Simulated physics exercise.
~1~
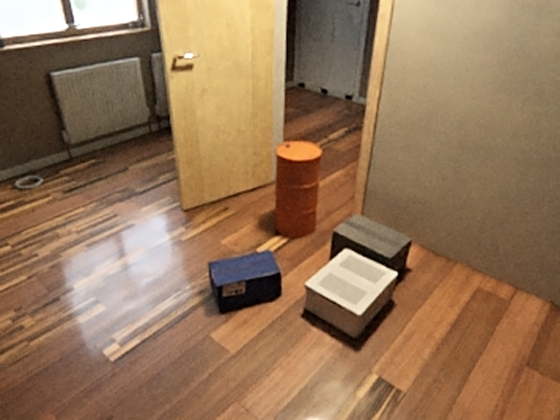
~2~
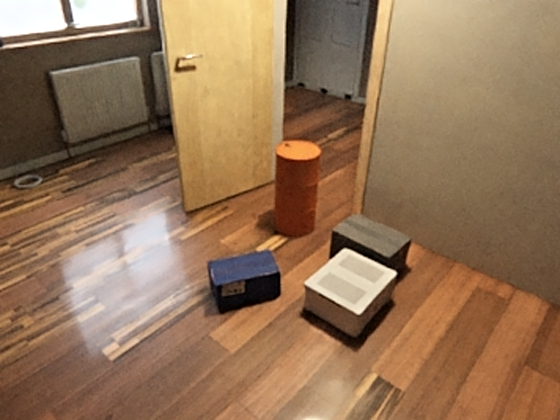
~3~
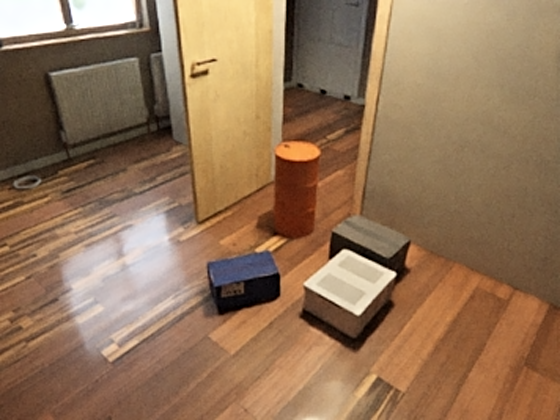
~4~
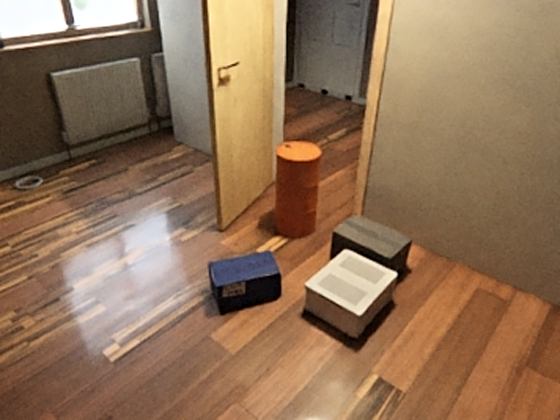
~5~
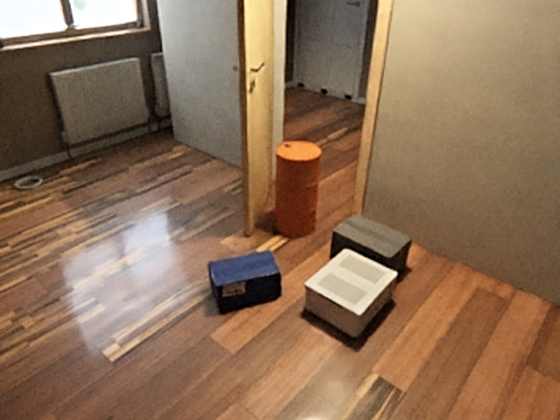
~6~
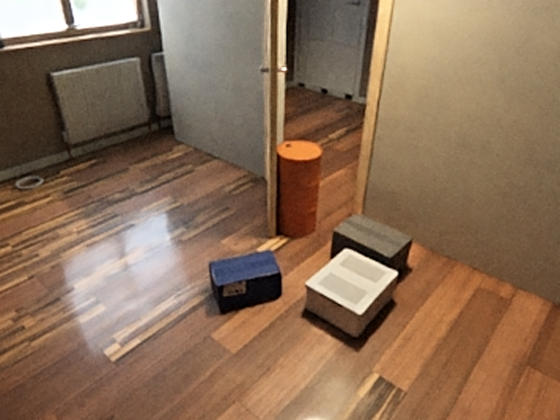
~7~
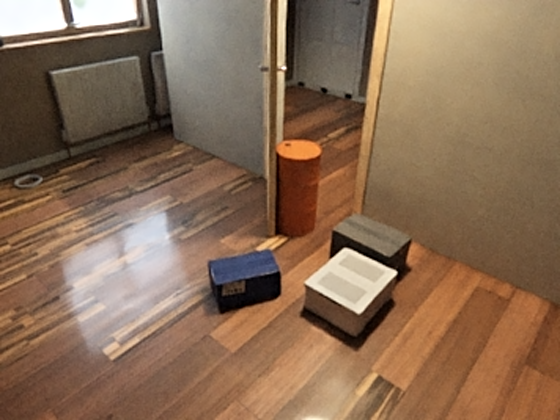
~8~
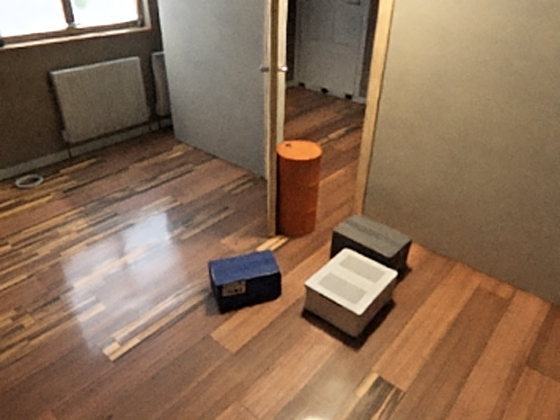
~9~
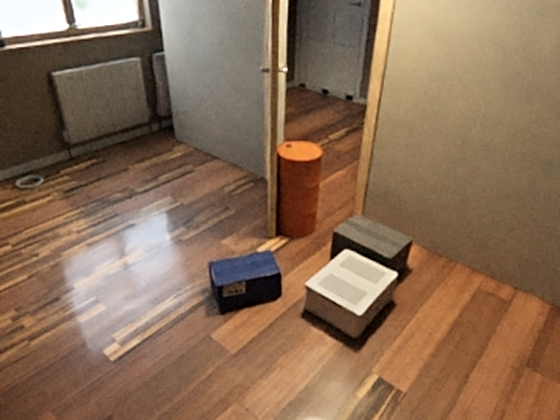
A room with a glossy wood-strip floor is seen from above at an angle, the view swaying slightly, with a window and radiator at the left. A pale wooden door stands wide open near the centre, an orange drum just to its right. In front sit a dark blue parcel, a white tote and a dark grey box behind the tote. The door swings to the right toward the drum, turning edge-on and uncovering the grey wall behind it. It stops beside the drum and stays partly open, while the drum, parcel, tote and box remain in place.
